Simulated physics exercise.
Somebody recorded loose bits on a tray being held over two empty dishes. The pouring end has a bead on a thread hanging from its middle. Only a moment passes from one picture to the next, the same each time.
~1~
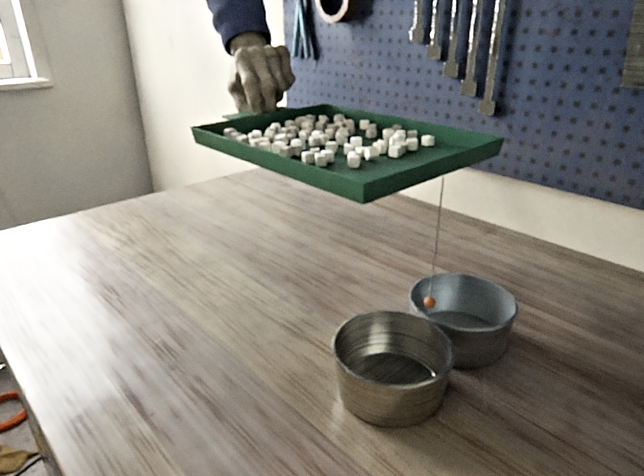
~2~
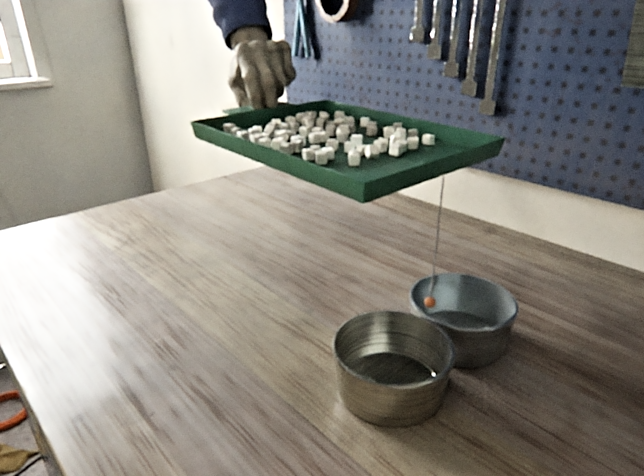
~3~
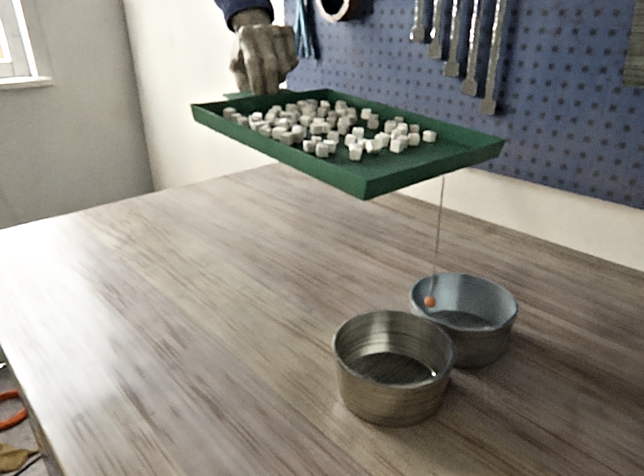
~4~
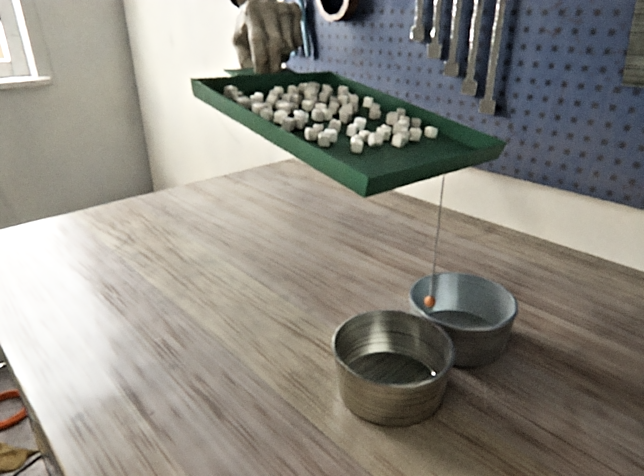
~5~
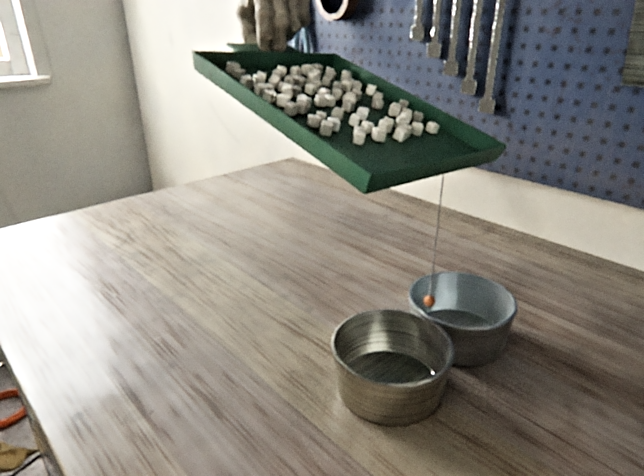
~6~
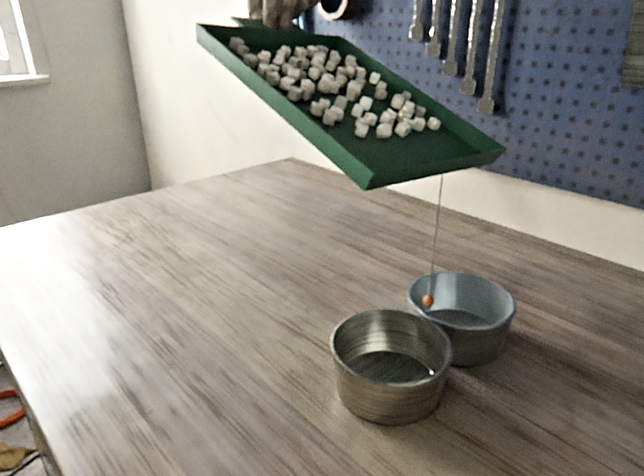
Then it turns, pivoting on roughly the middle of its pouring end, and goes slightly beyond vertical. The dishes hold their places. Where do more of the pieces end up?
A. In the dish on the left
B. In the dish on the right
B.
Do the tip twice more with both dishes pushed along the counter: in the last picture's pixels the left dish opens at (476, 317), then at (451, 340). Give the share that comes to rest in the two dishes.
Estimates in order: 70 percent, 80 percent.
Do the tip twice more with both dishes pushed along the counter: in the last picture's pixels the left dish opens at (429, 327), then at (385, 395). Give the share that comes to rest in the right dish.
Close to 50 in a hundred, then close to 30 in a hundred.
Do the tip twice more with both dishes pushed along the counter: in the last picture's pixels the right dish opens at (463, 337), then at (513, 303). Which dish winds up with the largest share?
Try 1 - the dish at right, try 2 - the dish at right.
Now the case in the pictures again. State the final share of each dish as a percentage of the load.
The left dish keeps near 0 in a hundred, the right dish near 40 in a hundred.
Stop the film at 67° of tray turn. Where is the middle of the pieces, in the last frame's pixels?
Somewhere about (467, 145).
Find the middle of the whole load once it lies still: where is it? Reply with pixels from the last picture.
Centre at rest, last view: Approx. (520, 365).
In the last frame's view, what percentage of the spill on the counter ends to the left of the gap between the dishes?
I'd put it at close to 0 per cent.
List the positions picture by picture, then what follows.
Corners of the pouring end (364, 181) and (500, 137), level; middle of the load (318, 136), sugar cubes; left dish (439, 393); right dish (506, 337); bead on its thread (430, 302), in the first frame.
Corners of the pouring end (365, 180) and (501, 137), level; middle of the load (318, 133), in the second frame.
Corners of the pouring end (367, 178) and (502, 139), tipped barely, lowest at the right corner; middle of the load (319, 123), in the third frame.
Corners of the pouring end (369, 175) and (503, 142), tipped a little, lowest at the right corner; middle of the load (321, 109), in the fourth frame.
Corners of the pouring end (372, 173) and (503, 144), tipped clearly, lowest at the right corner; middle of the load (324, 94), in the fifth frame.
Corners of the pouring end (374, 170) and (503, 147), tipped clearly, lowest at the right corner; middle of the load (328, 80); left dish (437, 391); right dish (504, 336), in the sixth frame.
Just after the last frame, tray tipped steeply; almost all on the tray; about a tenth in the air.
A moment on, tray tipped past a quarter turn; roughly half on the tray; about a tenth in the right dish; roughly a third outside both; just a few in the air.
Further on, tray tipped past a quarter turn; roughly a third in the right dish; roughly two thirds outside both.
When it is over, tray tipped past a quarter turn; not one in the left dish; roughly a third in the right dish; roughly two thirds outside both.
